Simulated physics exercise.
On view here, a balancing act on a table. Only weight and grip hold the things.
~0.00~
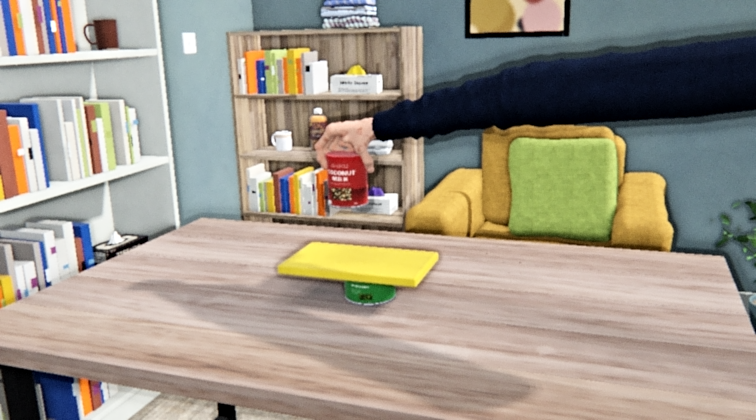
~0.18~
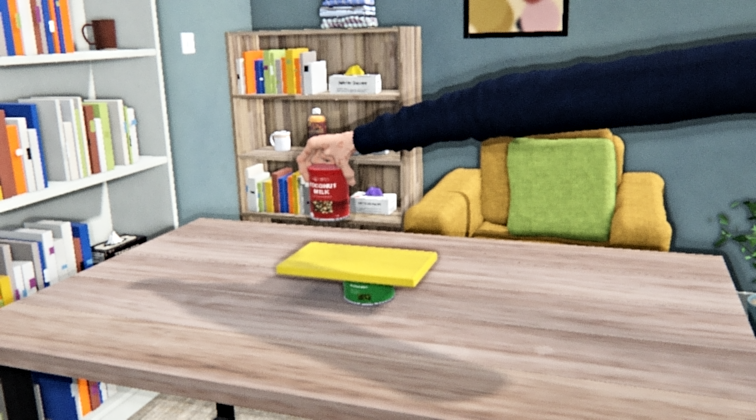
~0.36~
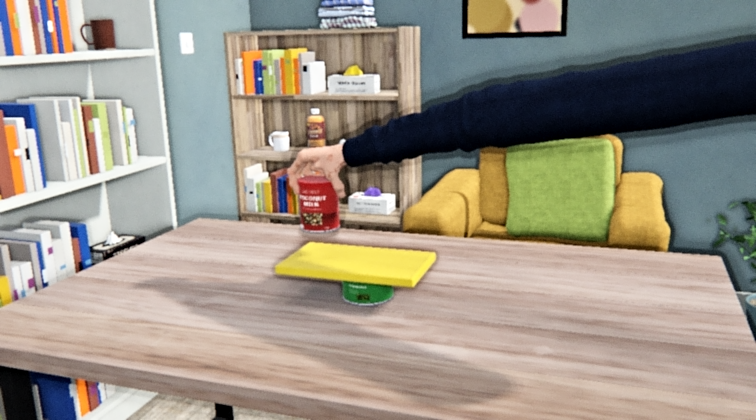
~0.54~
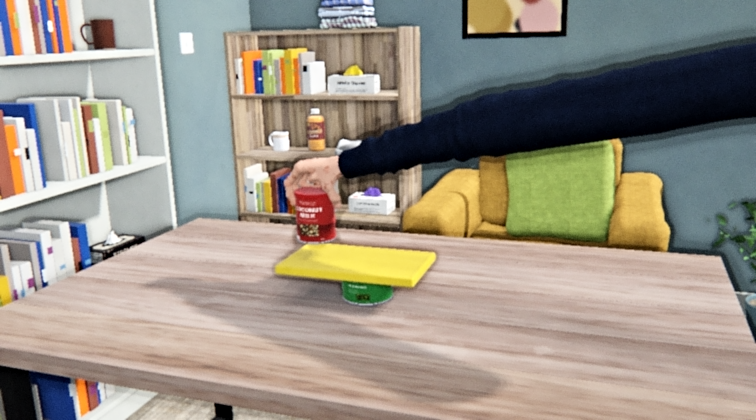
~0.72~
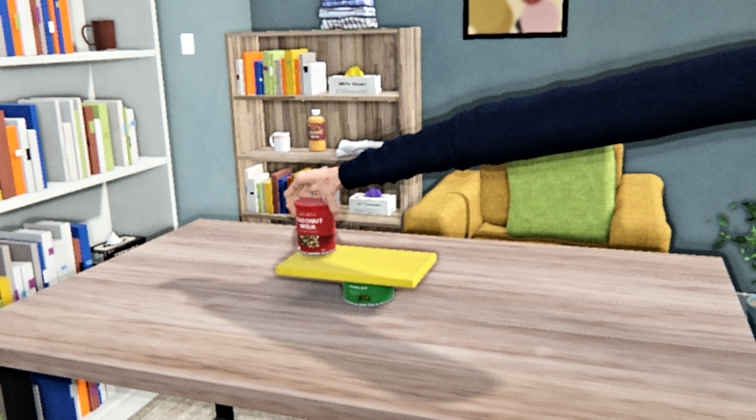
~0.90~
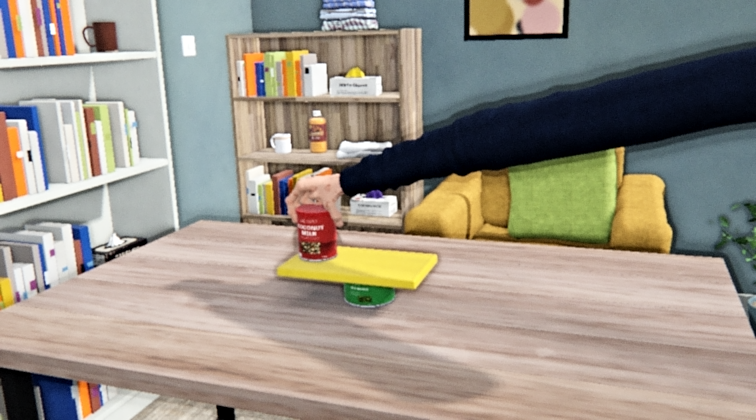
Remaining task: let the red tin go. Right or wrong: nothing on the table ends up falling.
Wrong, some of it falls.
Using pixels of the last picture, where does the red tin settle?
Look near (251, 267) in the final picture.
After 1.30 s, red tin now fallen; yellow lid turned 31° from how it was put.
After 1.50 s, yellow lid shifted a little.
In the end (3.5 s), fallen, red tin; moved from the start, yellow lid; green tub unmoved. At the end, from the last picture's camera, red tin near (251, 267). The stack comes apart.
